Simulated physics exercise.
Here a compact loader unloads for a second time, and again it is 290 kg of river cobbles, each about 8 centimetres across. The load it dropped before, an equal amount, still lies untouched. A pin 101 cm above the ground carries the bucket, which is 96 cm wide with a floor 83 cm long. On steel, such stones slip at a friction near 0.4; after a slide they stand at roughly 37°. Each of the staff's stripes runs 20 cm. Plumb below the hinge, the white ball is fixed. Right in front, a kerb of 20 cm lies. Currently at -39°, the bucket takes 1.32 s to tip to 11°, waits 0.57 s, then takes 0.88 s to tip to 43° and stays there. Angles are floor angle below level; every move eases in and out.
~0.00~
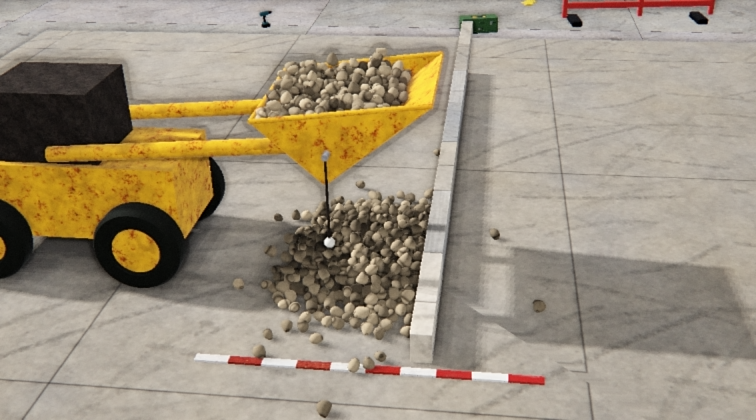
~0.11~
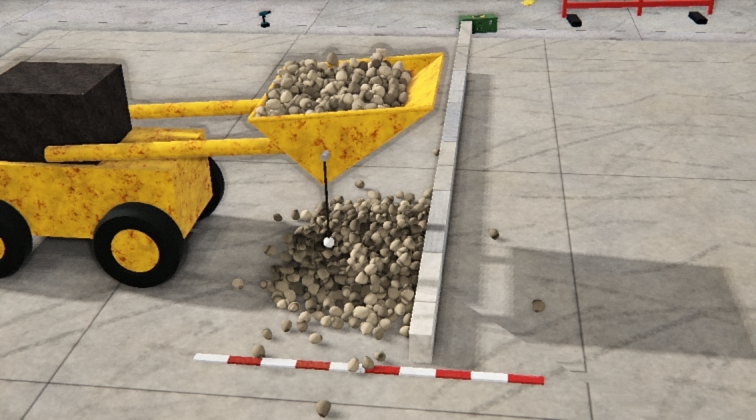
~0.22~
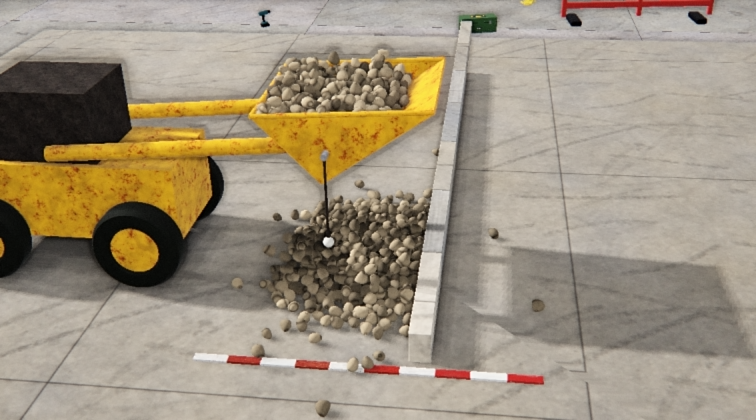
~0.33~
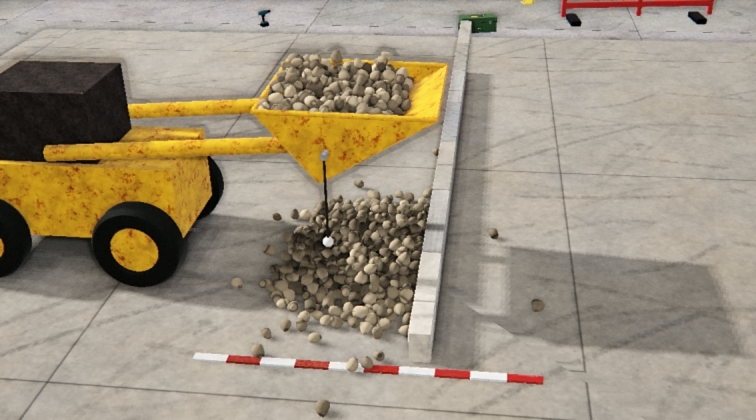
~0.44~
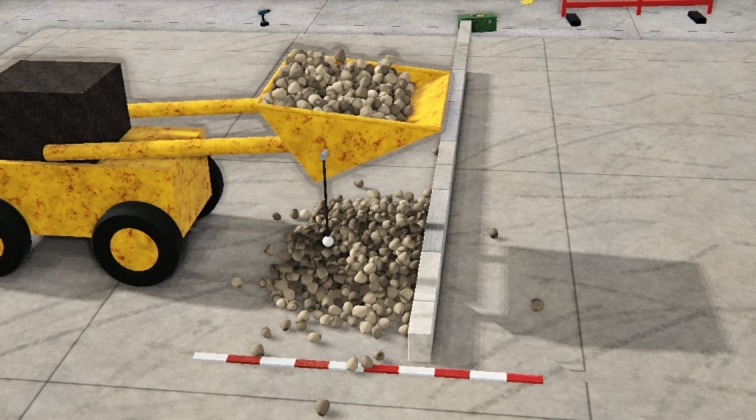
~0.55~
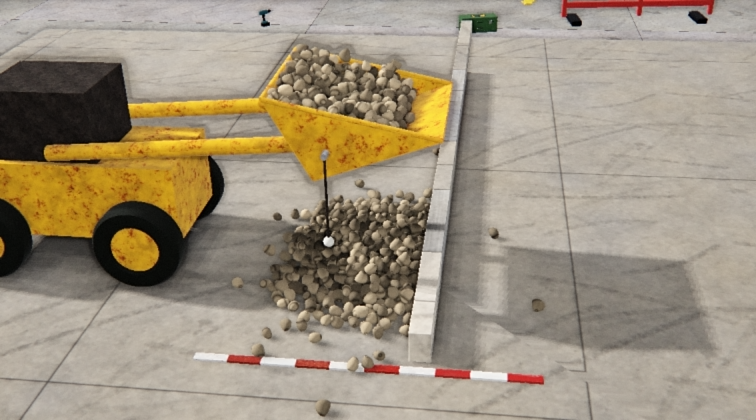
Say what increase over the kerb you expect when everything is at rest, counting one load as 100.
Some 73 per cent is added.
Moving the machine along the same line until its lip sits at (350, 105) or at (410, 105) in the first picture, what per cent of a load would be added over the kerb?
Close to 0 per cent, followed by close to 50 per cent.
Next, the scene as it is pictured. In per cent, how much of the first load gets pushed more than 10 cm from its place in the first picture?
The answer is about 0 per cent.
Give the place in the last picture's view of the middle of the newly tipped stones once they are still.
They come to rest centred about (470, 251).
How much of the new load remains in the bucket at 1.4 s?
Close to 100 per cent of the load.
After 1.0 s the floor is at 3°; in per cent of one load, 100 in the bucket, 100 on this side of the kerb; the foremost stones are at (446, 235).
After 1.4 s the floor is at 11°; in per cent of one load, 98 in the bucket, 100 on this side of the kerb, 2 over the kerb; the foremost stones are at (474, 184).
After 3.2 s the floor is at 43°; in per cent of one load, 0 in the bucket, 130 on this side of the kerb, 70 over the kerb; the foremost stones are at (588, 269).
After 5.7 s the floor is at 43°; in per cent of one load, 0 in the bucket, 127 on this side of the kerb, 73 over the kerb; the foremost stones are at (598, 267). Net gain over the kerb, 73.
